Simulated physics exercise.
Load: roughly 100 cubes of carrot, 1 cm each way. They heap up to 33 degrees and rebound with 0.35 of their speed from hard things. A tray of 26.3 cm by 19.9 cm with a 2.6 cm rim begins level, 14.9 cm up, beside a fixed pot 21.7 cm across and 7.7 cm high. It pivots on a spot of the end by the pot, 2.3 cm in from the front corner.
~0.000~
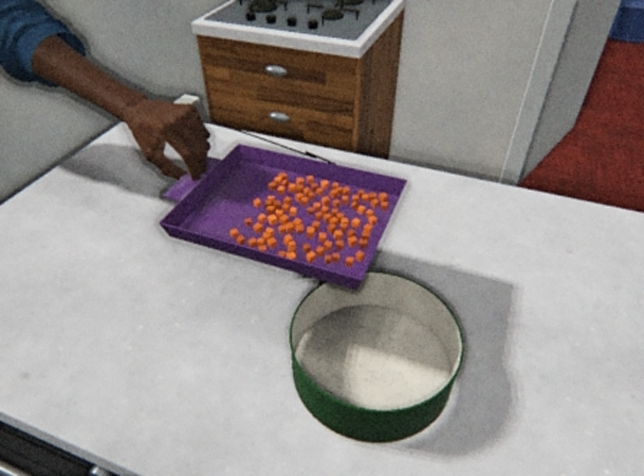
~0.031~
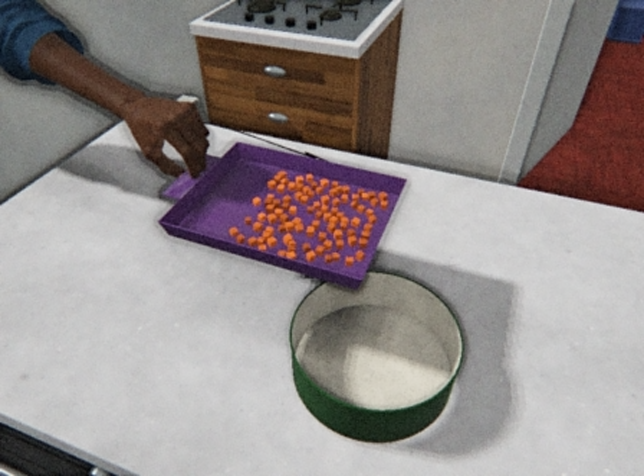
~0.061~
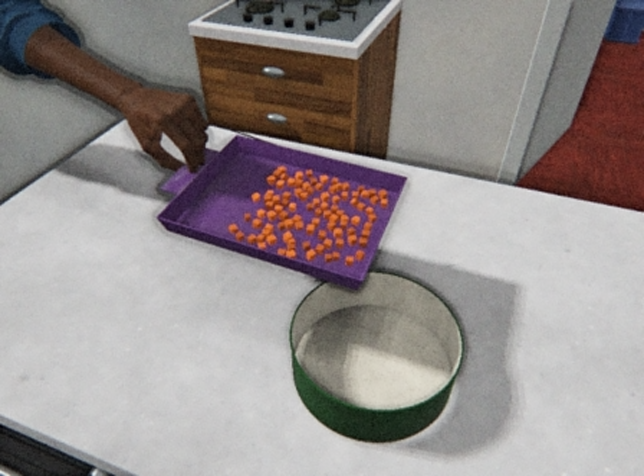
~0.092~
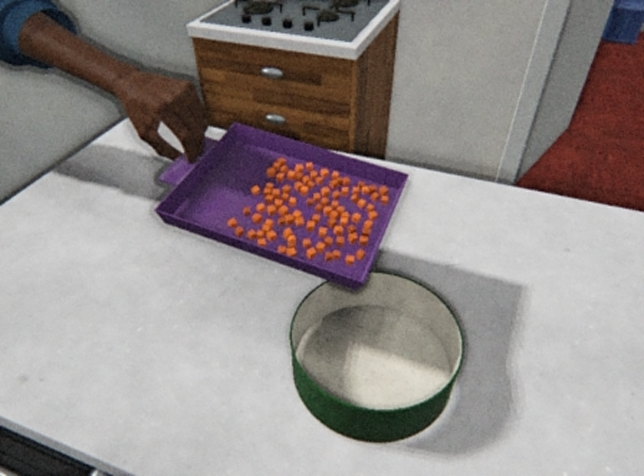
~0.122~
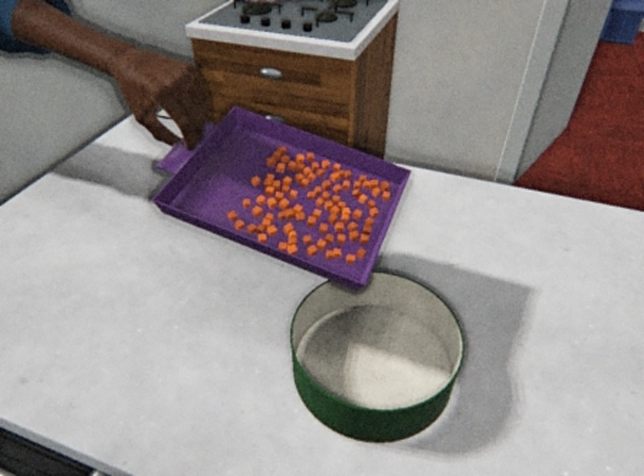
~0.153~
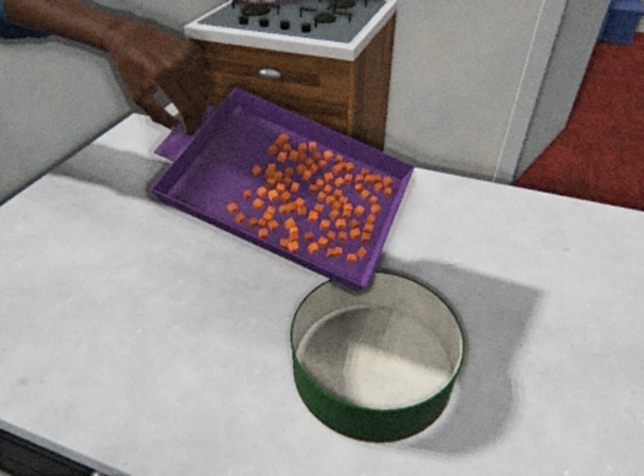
The clip opens on a hand holding a purple tray of small orange carrot cubes level above a pale counter, beside a round green pot. The hand barely moves at first, then raises the tray's left end, tilting it toward the pot while the cubes stay spread across its surface.
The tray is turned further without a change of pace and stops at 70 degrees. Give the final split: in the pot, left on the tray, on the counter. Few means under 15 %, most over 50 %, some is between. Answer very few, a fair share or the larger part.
In the pot: The larger part; left on the tray: A fair share; on the counter: Very few.
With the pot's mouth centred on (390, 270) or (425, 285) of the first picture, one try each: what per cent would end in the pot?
About 5 and 15 per cent.
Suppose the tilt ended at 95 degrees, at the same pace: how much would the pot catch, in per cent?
Then about 100 per cent.
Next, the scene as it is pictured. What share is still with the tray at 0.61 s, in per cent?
About 35 per cent.
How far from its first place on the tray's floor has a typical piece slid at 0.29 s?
About 0 cm.
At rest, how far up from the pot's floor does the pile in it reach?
Roughly 2.0 cm.
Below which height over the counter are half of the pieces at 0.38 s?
Roughly 24 cm.
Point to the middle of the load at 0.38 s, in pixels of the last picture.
Near (358, 194).
Then, at 0.29 s, tilt 47 degrees; the tray holds 100 %, the pot 0 %.
After 0.38 s, tilt 64 degrees; the tray holds 100 %, the pot 0 %.
After 0.61 s, tilt 70 degrees; the tray holds 35 %, the pot 45 %.
In the end, at 1.8 s, pot 75 %, tray 25 %, counter 0 %.
